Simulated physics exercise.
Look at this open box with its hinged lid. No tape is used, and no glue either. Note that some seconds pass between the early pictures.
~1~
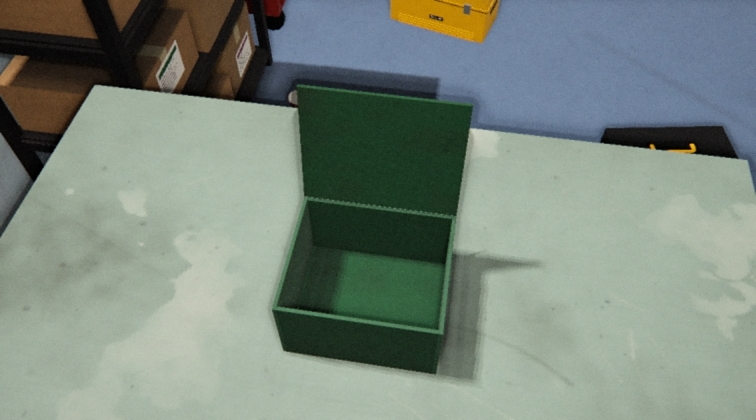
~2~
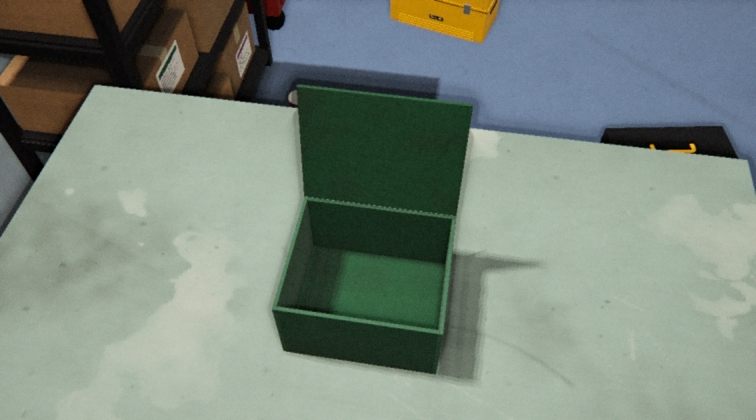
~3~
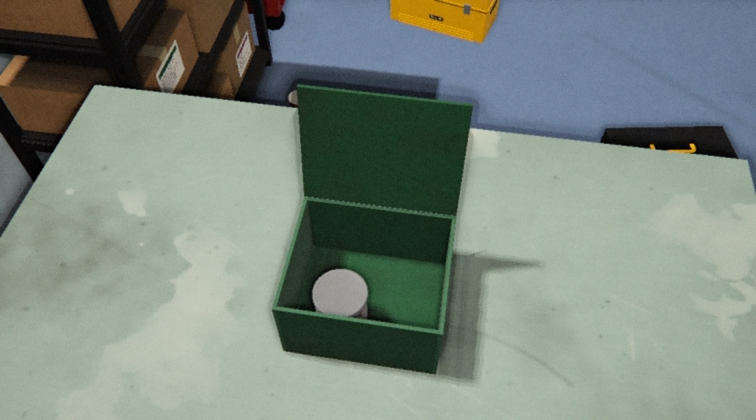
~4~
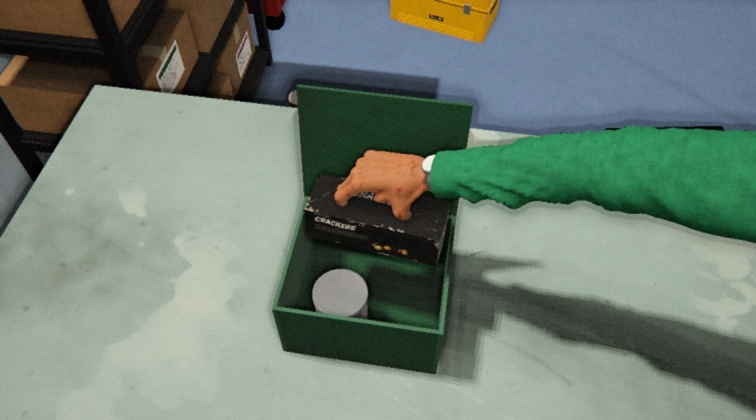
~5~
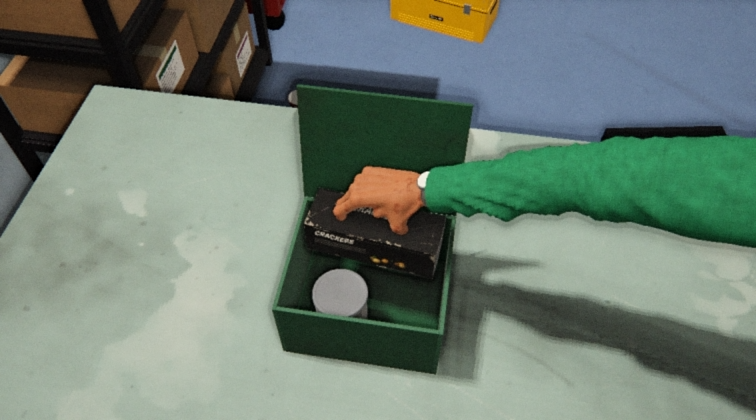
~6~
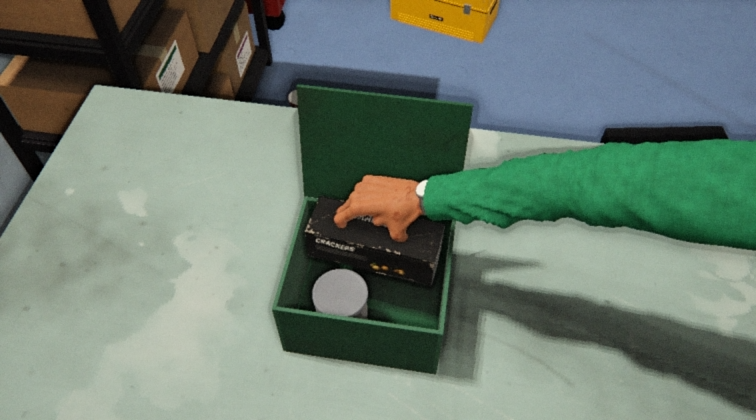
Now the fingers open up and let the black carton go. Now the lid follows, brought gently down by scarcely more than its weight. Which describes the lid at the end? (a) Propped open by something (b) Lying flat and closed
b.
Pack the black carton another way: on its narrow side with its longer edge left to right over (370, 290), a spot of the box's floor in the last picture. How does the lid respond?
That way the lid ends up fully closed.
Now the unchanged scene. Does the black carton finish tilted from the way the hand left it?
As it turns out, the black carton keeps its original angle.
Then, 0.90 s later than the last frame, lid starting down; black carton moved a little near (375, 275).
Then, 1.60 s later than the last frame, lid 59° above the rim; black carton moved a little near (375, 275).
Then, 2.10 s later than the last frame, lid 19° above the rim; black carton moved a little near (375, 275).
When it is over, lid shut; moved from the start, black carton; grey tin as before. End places, in pixels of the last picture, black carton near (375, 275).
